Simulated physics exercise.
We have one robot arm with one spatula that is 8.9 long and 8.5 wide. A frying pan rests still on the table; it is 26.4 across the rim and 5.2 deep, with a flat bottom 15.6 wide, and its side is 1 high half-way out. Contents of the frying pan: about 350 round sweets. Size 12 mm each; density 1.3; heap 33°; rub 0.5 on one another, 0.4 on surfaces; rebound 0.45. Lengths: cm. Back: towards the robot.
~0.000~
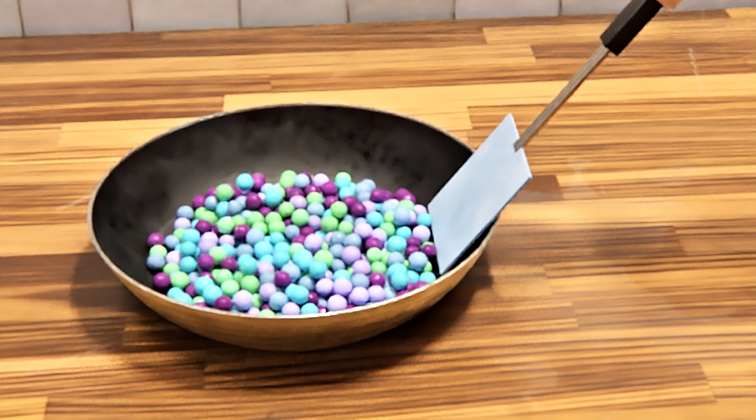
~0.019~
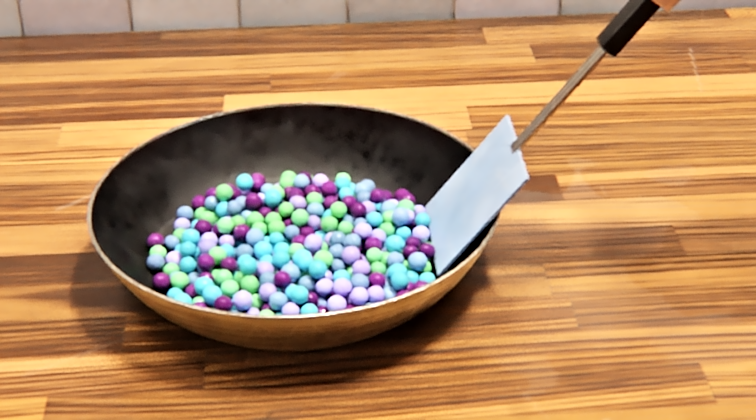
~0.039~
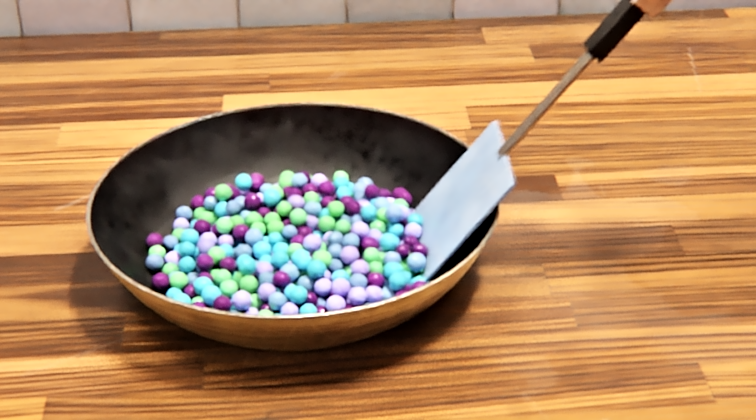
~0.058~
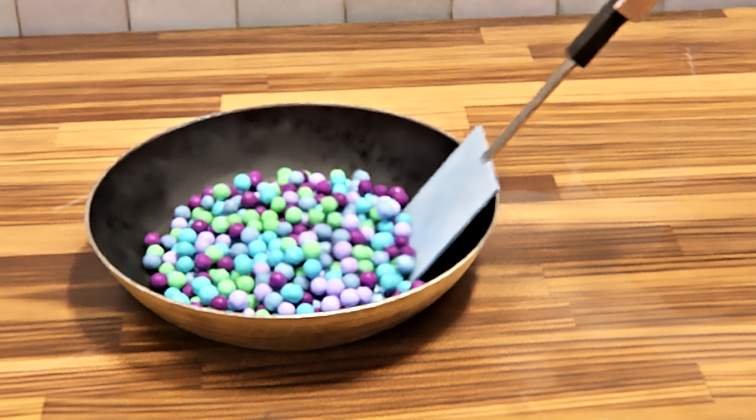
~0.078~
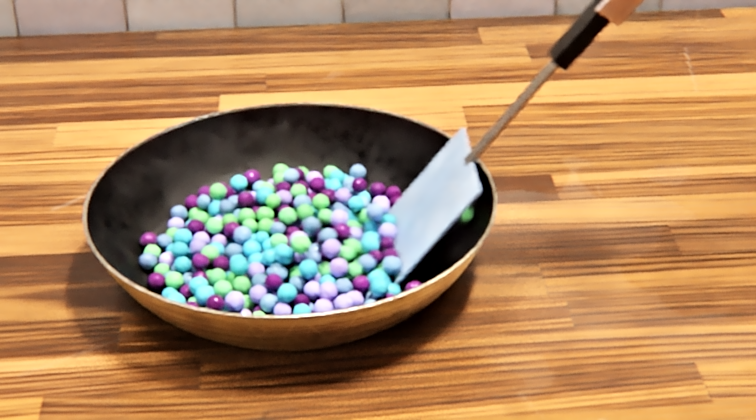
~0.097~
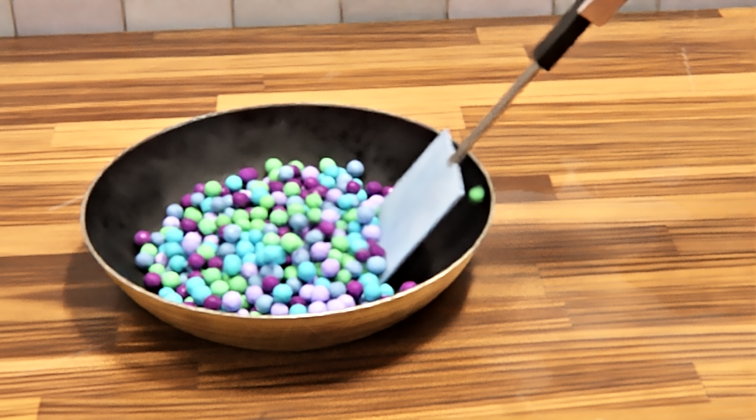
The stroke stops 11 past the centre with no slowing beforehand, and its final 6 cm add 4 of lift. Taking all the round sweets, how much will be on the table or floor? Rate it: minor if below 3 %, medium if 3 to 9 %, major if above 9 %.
Rating: Major.
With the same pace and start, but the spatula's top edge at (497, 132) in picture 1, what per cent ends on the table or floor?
25 percent or thereabouts.
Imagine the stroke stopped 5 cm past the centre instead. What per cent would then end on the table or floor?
That would be something like 0 in a hundred.
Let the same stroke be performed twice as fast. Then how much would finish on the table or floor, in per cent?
Then roughly 30 percent.
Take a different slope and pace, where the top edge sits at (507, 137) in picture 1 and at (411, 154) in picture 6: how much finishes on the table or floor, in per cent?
Near 35 in a hundred.
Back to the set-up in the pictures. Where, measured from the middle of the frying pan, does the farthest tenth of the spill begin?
That's near 45 cm.
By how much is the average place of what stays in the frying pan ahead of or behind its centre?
Offset forward: Around 3.5 cm.
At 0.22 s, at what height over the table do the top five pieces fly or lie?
Roughly 4 centimetres.
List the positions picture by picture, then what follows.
Spatula top edge at (520, 145), sloping 52°; upper third of the load around (302, 233), from x 155 to 430, top at y 180; 353 in the frying pan, in the first picture.
Spatula top edge at (518, 146), sloping 52°; upper third of the load around (301, 233), from x 155 to 430, top at y 180, in the second picture.
Spatula top edge at (505, 151), sloping 52°; upper third of the load around (303, 231), from x 155 to 420, top at y 180, in the third picture.
Spatula top edge at (488, 156), sloping 52°; upper third of the load around (305, 233), from x 150 to 445, top at y 175, in the fourth picture.
Spatula top edge at (471, 159), sloping 52°; upper third of the load around (300, 230), from x 150 to 465, top at y 170, in the fifth picture.
Spatula top edge at (454, 160), sloping 52°; upper third of the load around (295, 228), from x 145 to 475, top at y 165; 353 in the frying pan, in the sixth picture.
By 0.22 s, sloping 52°, highest piece 5 above the table; 352 in the frying pan, 1 on the blade or in flight.
By 0.34 s, sloping 52°, highest piece 6 above the table; 352 in the frying pan, 1 on the table or floor.
By 0.60 s, sloping 52°, highest piece 8 above the table; 270 in the frying pan, 62 on the table or floor, 21 on the blade or in flight.
By 1.65 s, sloping 52°, highest piece 4 above the table; 270 in the frying pan, 83 on the table or floor.
Final count, 270 in the frying pan, 83 on the table or floor. That is 24 % on the table or floor.
